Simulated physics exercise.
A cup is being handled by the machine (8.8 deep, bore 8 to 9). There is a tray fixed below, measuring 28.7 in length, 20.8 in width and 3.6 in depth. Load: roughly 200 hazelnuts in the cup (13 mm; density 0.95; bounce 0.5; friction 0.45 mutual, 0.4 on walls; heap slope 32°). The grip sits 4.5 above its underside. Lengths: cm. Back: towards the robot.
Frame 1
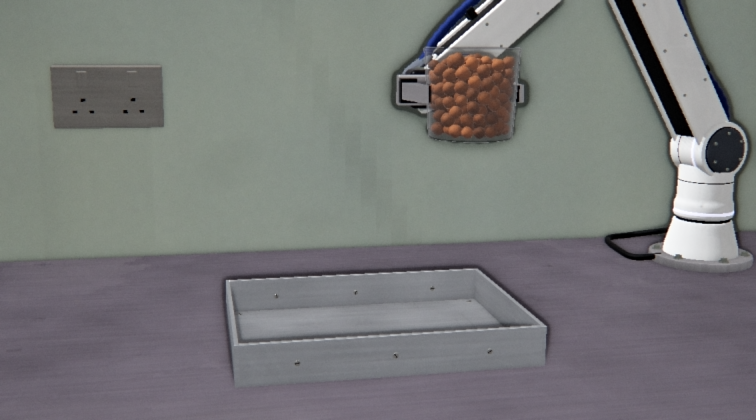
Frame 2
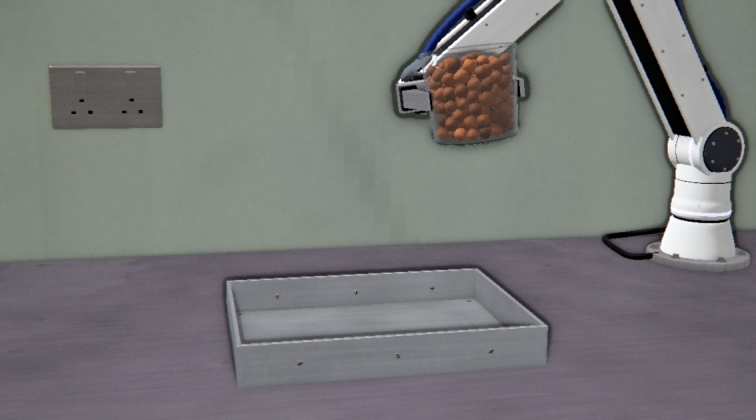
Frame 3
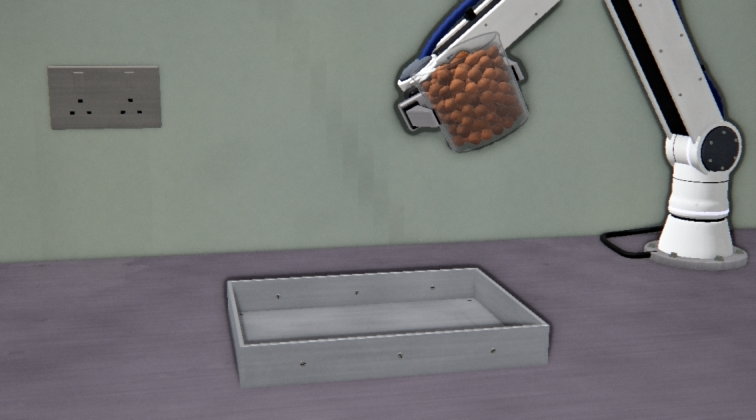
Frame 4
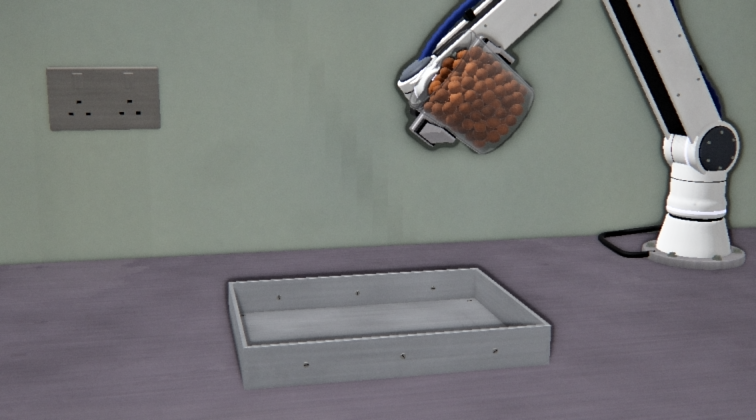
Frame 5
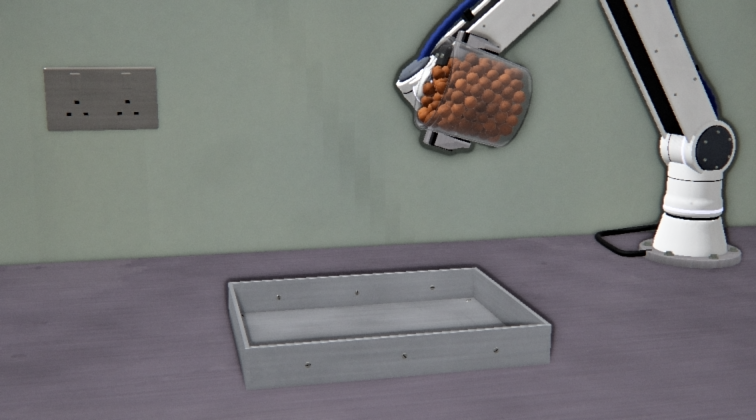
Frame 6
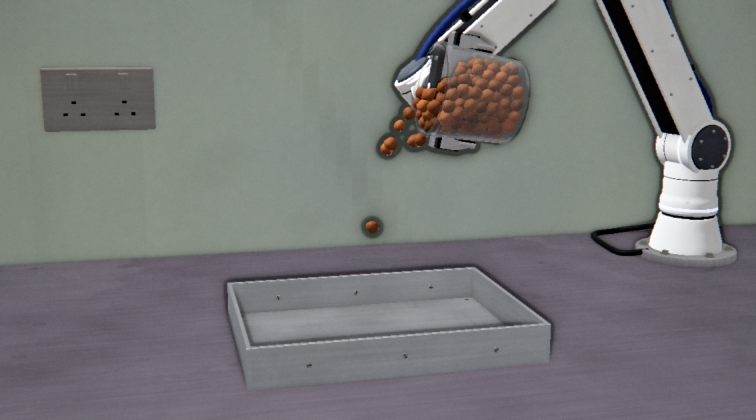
Above a gray tray, a robot arm tilts a clear cup leftward and hazelnuts spill out.
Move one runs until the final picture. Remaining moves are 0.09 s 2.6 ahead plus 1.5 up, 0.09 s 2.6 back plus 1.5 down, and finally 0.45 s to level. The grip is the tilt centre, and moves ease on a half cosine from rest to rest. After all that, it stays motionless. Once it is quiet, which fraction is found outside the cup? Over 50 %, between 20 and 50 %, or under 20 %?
Over 50 %.
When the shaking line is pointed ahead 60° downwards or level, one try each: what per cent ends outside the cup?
You'd get about 20 per cent with the first setting and about 55 per cent with the second.
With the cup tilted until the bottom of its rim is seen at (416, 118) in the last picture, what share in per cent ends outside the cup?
Roughly 40 per cent.
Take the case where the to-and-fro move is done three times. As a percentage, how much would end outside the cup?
About 85 per cent, then.
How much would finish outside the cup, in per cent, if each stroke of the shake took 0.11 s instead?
In that case it would be near 50 percent.
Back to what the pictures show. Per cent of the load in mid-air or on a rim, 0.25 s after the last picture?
Estimated fraction: Near 52 %.
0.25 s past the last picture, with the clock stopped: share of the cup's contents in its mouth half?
Near 80 %.
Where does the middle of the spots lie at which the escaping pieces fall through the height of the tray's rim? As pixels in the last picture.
Estimated centre around (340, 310) in pixels.
Then, 0.25 s later, tilted 75° forward, highest piece 26 above the table; 87 in the cup, 9 in the tray, 105 in flight or on a rim.
Then, 0.50 s later, tilted 15° forward, highest piece 28 above the table; 125 in the tray, 70 in the cup, 1 on the table or floor, 5 in flight or on a rim.
Then, 0.83 s later, level, highest piece 28 above the table; 129 in the tray, 70 in the cup, 2 on the table or floor.
Then, 1.88 s later, level, highest piece 28 above the table; 129 in the tray, 70 in the cup, 2 on the table or floor.
At rest, 129 in the tray, 70 in the cup, 2 on the table or floor. That is 65 % outside the cup.
